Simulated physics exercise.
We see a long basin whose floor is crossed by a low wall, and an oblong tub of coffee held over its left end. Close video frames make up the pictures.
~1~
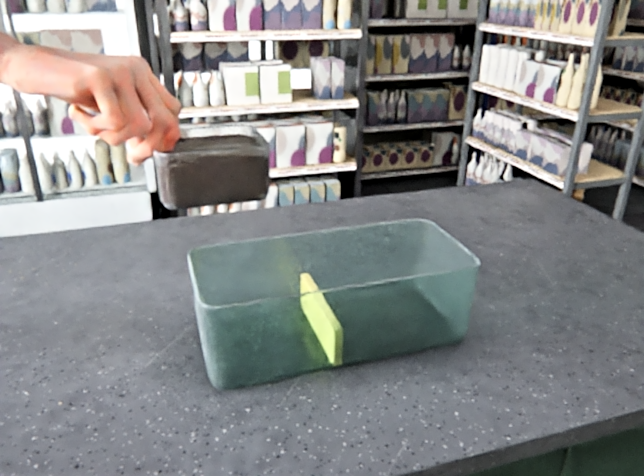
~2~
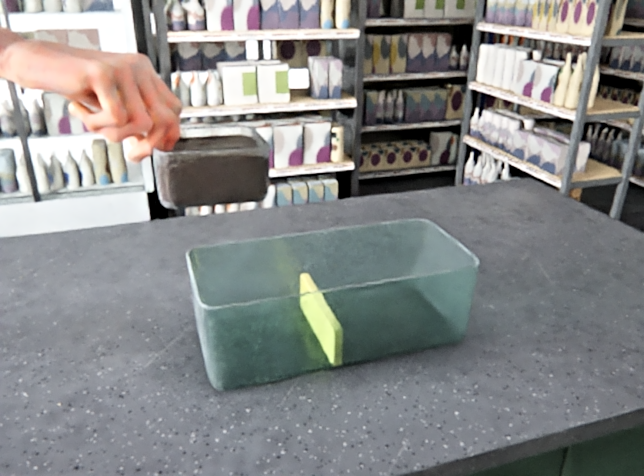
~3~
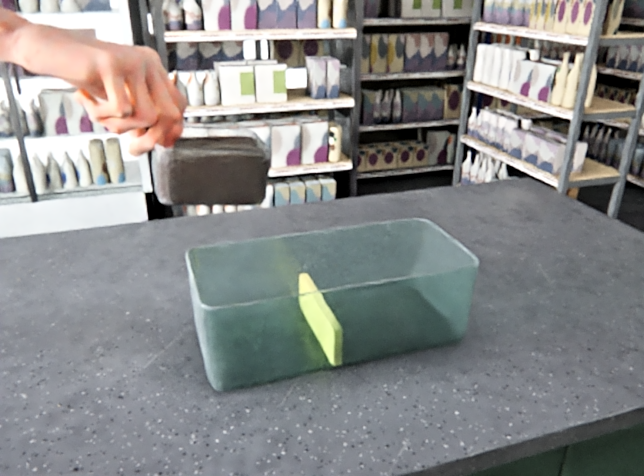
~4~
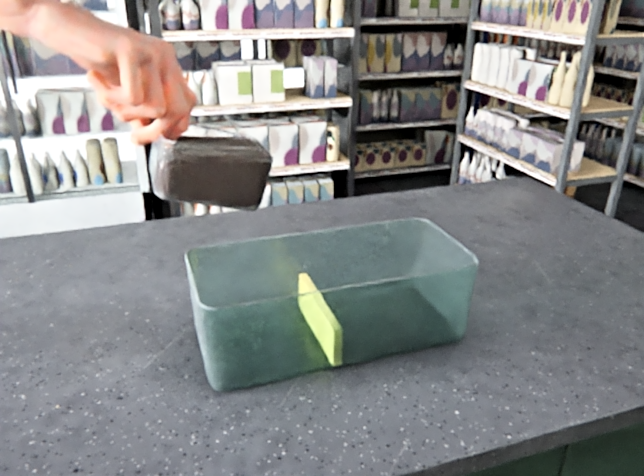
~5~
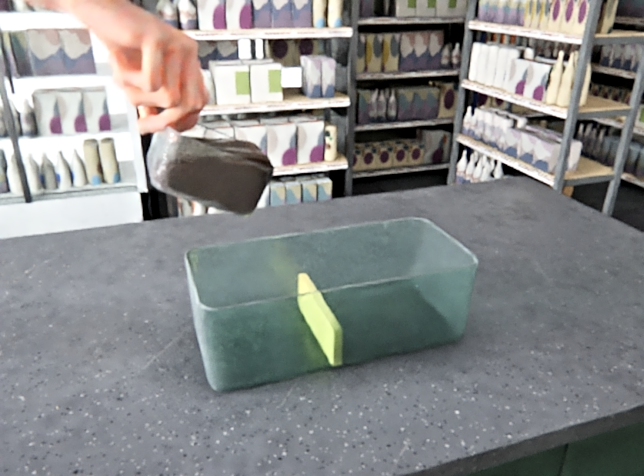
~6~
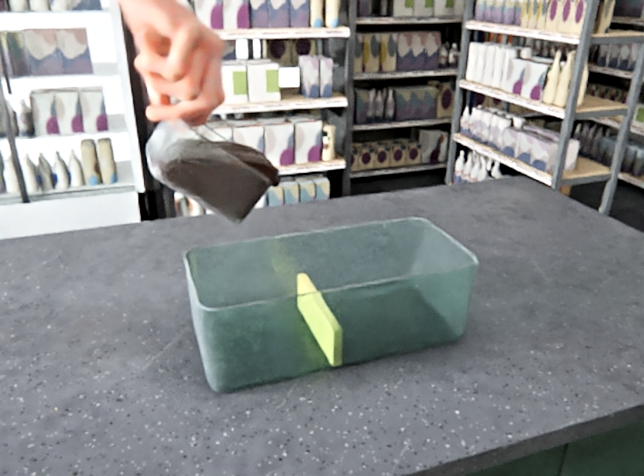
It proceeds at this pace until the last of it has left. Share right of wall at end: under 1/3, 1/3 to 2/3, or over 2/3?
The share that settles right of the wall is smaller than one third, as I see it.
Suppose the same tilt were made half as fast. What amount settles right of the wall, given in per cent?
I'd say close to 50 %.
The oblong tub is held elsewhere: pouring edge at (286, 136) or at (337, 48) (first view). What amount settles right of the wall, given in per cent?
The first gives 60 %, the second 90 %.
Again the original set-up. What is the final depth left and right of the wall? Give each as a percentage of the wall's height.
Left side 30 percent, right side 10 percent.
A moment on, the oblong tub is tipped right over and 9 per cent is still to pour, 39 is left of the wall and 13 right of it.
Next, the oblong tub is tipped right over and 0 per cent is still to pour, 78 is left of the wall and 17 right of it.
Then the oblong tub is tipped right over and 0 per cent is still to pour, 78 is left of the wall and 19 right of it.
Later the oblong tub is tipped right over and 0 per cent is still to pour, 78 is left of the wall and 20 right of it.
In the end 78 per cent lies left of the wall, 20 right of it and 2 outside.
